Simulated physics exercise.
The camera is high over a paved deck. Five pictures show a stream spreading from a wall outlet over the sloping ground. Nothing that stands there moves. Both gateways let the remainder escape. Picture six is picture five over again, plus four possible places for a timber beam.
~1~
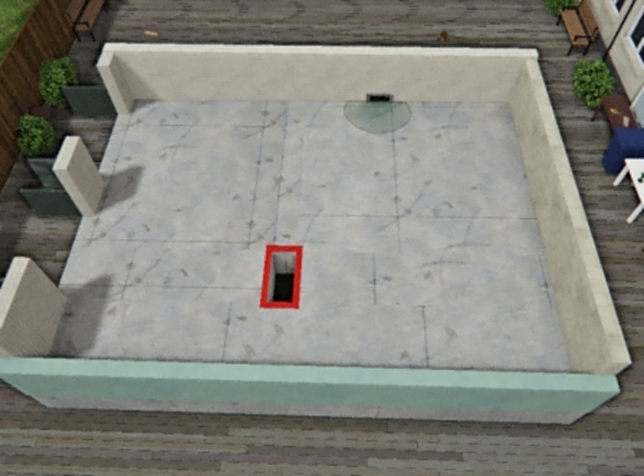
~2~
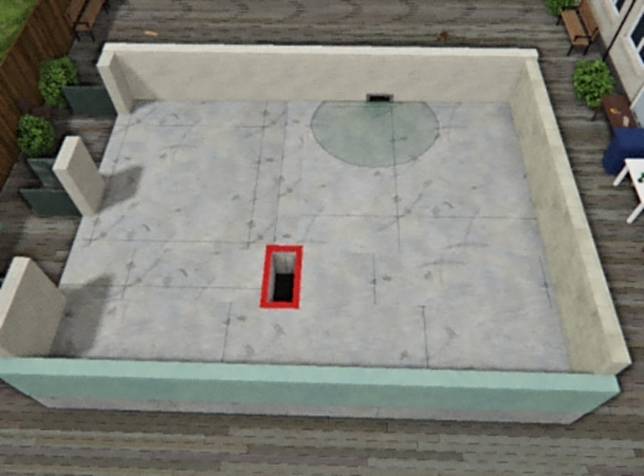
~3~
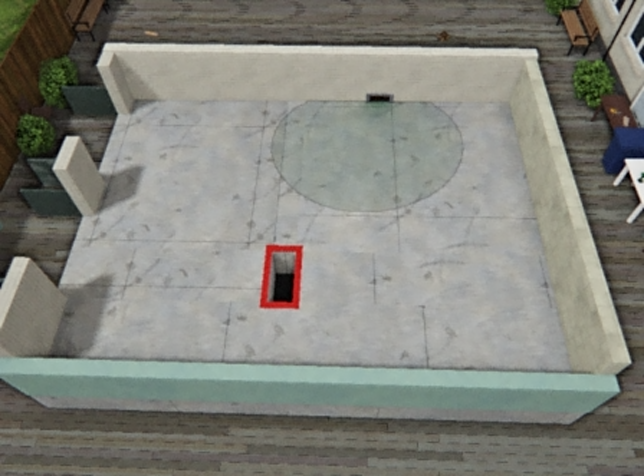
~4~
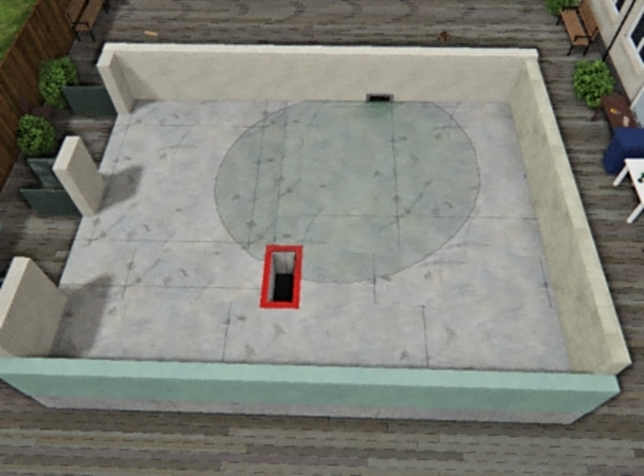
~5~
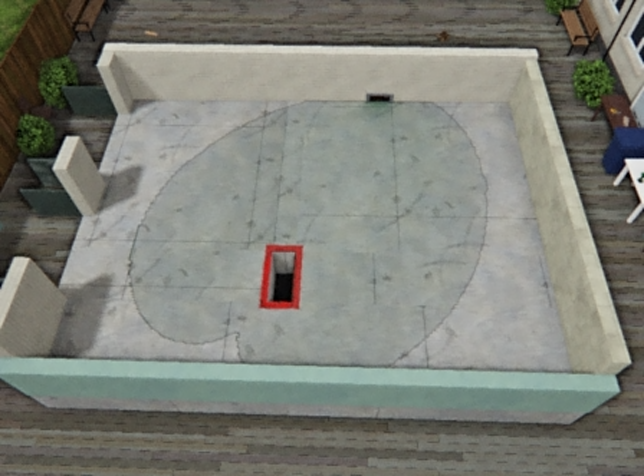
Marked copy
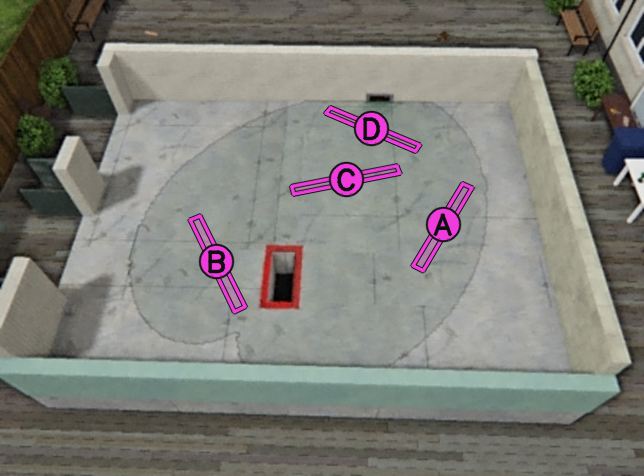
A walled courtyard with a pale stone floor, greenish water spreading from the back wall toward and around a red-edged drain.
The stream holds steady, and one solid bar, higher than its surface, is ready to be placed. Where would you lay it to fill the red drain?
The best position is B.
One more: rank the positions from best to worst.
B, A, C, D.
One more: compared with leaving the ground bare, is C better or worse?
Position C is worse.
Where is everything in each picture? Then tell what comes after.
Outfall at (380, 98); red drain at (282, 276); open gate at (82, 255); open gate at (118, 147); water covers 2 % of the ground and shows as far out as (363, 126); red drain still dry.
Water covers 8 % of the ground and shows as far out as (381, 165); red drain still dry.
Water covers 17 % of the ground and shows as far out as (324, 201); red drain still dry.
Water covers 33 % of the ground and shows as far out as (251, 250); red drain still dry.
Water covers 54 % of the ground and shows as far out as (141, 307); red drain taking water.
On the marked copy, A from (418, 268) to (467, 185); B from (195, 218) to (239, 309); C from (292, 190) to (398, 169); D from (328, 110) to (417, 148).
With A, about 29 % of the stream runs into the red drain, about 64 % out by the gates.
With B, about 38 % of the stream runs into the red drain, about 51 % out by the gates.
With C, about 14 % of the stream runs into the red drain, about 78 % out by the gates.
With D, about 10 % of the stream runs into the red drain, about 79 % out by the gates.
